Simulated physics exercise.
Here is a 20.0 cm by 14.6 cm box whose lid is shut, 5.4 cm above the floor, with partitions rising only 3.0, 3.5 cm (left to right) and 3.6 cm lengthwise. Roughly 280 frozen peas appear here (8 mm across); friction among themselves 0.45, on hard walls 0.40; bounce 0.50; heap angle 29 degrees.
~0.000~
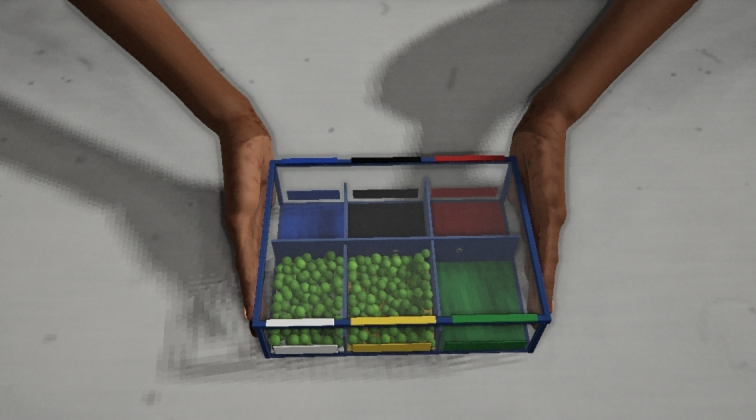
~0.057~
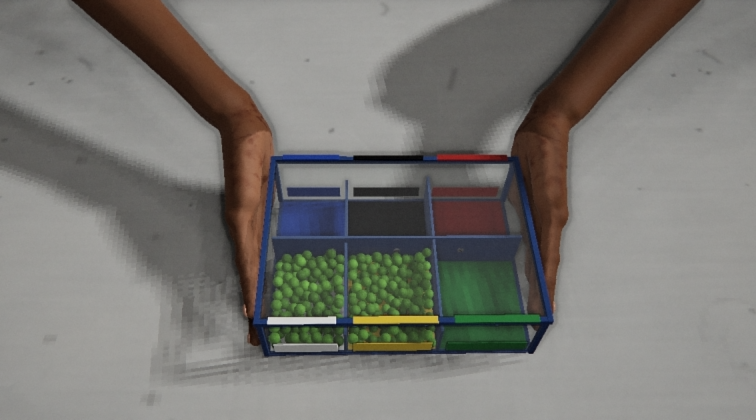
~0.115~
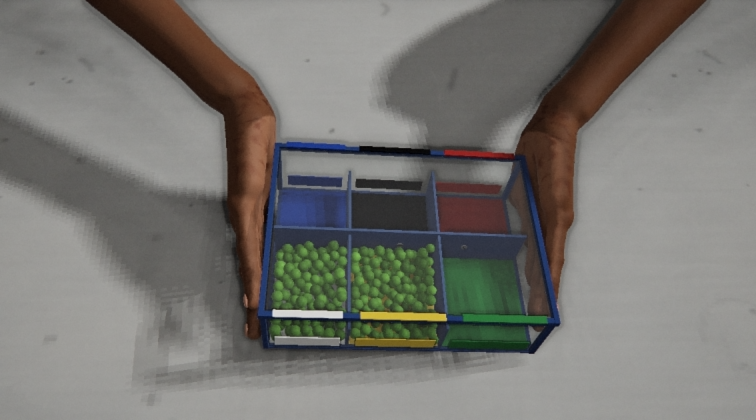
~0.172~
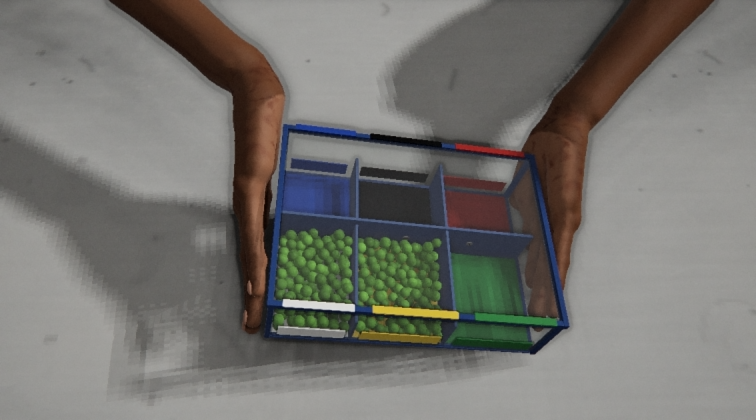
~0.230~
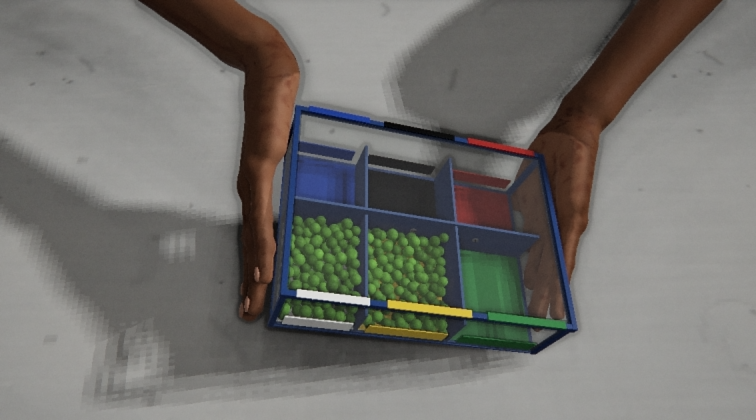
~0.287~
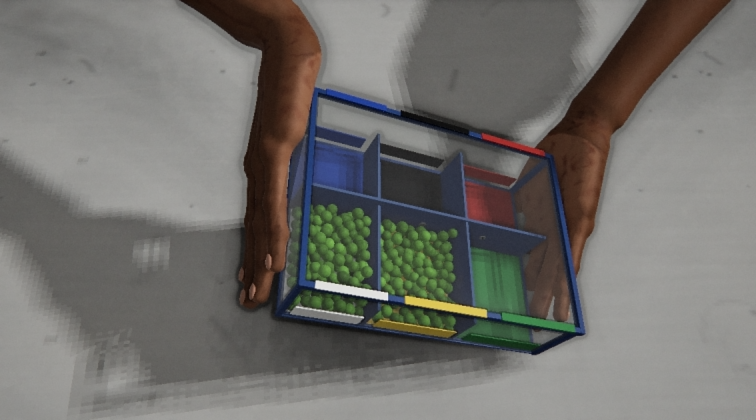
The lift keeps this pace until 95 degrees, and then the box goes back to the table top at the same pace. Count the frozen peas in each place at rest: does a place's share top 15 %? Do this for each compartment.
Red: Fails. Blue: Fails. Green: Succeeds. Yellow: Succeeds. White: Fails. Black: Fails.
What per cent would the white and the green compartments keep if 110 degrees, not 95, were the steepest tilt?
In per cent, white 0 and green 75.
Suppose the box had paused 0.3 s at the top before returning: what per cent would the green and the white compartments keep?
In that case green keeps 65% and white keeps 5%.
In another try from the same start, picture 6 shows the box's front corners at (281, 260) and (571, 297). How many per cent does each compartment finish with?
Each compartment ends with this per cent: Red 60, blue 0, green 10, yellow 20, white 10 and black 0.
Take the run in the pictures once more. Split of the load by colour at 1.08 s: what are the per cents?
It splits as red 0, blue 0, green 20, yellow 60, white 20 and black 0 percent.
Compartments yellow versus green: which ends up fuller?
Green compartment.
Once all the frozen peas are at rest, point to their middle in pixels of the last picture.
(456, 313) or so.
Then, at 1.08 s, tilt 93 degrees; green 20 %, yellow 60 %, white 20 %.
After 1.60 s, tilt 40 degrees; green 55 %, yellow 40 %, white 5 %.
Then, at 2.19 s, tilt 0 degrees; green 55 %, yellow 40 %, white 5 %.
At rest (2.6 s), red 0 %, blue 0 %, green 55 %, yellow 40 %, white 5 %, black 0 %.
